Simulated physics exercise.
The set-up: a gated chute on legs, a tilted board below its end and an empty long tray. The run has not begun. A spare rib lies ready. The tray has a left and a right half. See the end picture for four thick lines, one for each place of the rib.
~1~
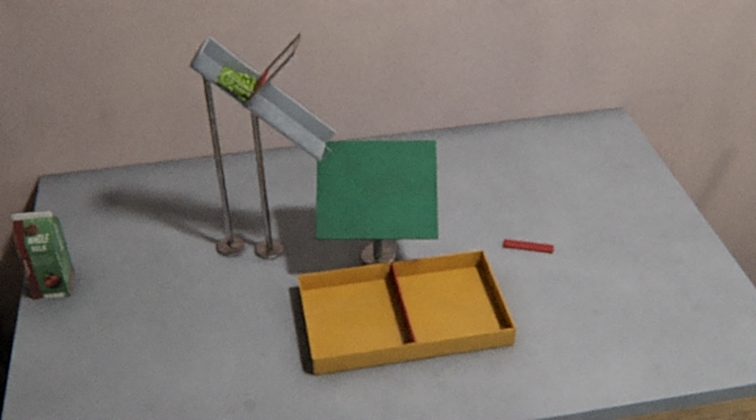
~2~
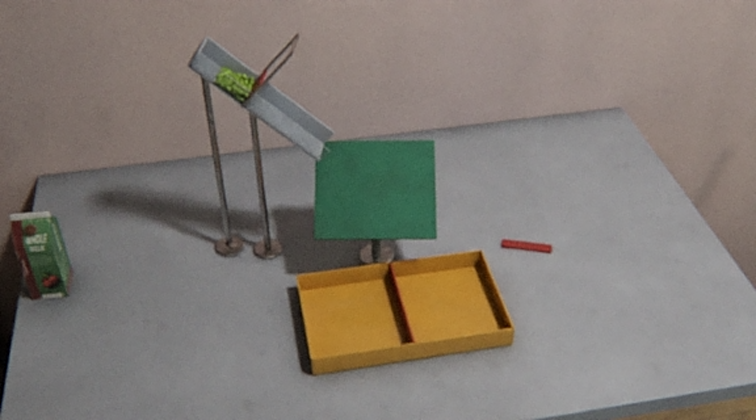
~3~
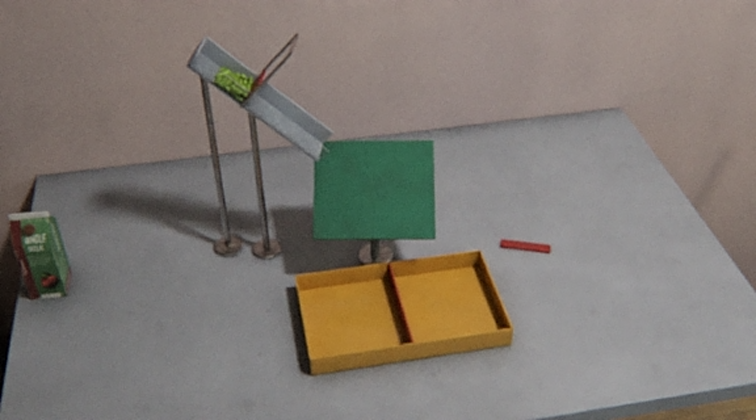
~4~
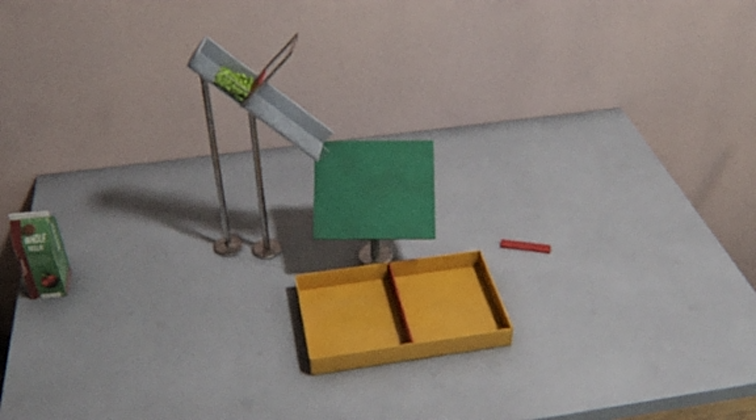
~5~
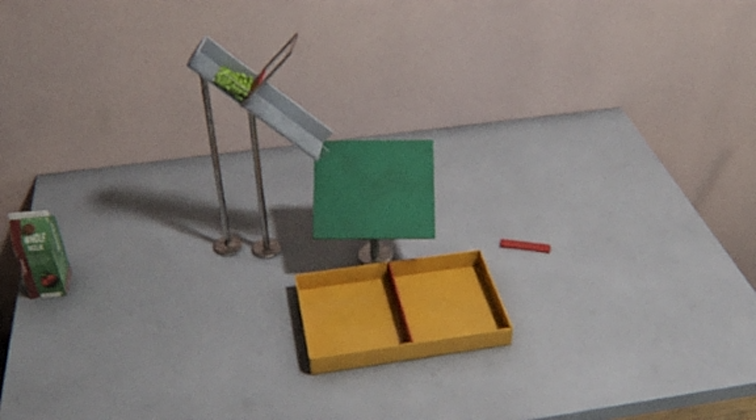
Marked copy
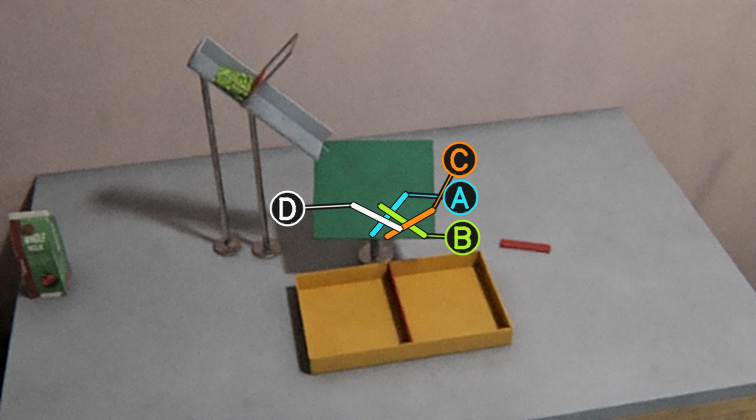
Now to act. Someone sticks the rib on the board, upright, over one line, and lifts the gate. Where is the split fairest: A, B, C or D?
I would pick line B.
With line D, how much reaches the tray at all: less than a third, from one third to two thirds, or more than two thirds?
Line D gives more than two thirds.
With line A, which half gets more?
More lands on the left.
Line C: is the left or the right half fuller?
The left half.
On the marked copy, line A from (405, 194) to (372, 234); line B from (380, 206) to (424, 235); line C from (432, 210) to (387, 236); line D from (353, 205) to (400, 228).
For line A, of what is caught, almost all in the left half, just a few in the right.
For line B, of what is caught, roughly half in the left half, roughly half in the right.
For line C, of what is caught, almost all in the left half, about a tenth in the right.
For line D, of what is caught, just a few in the left half, almost all in the right.
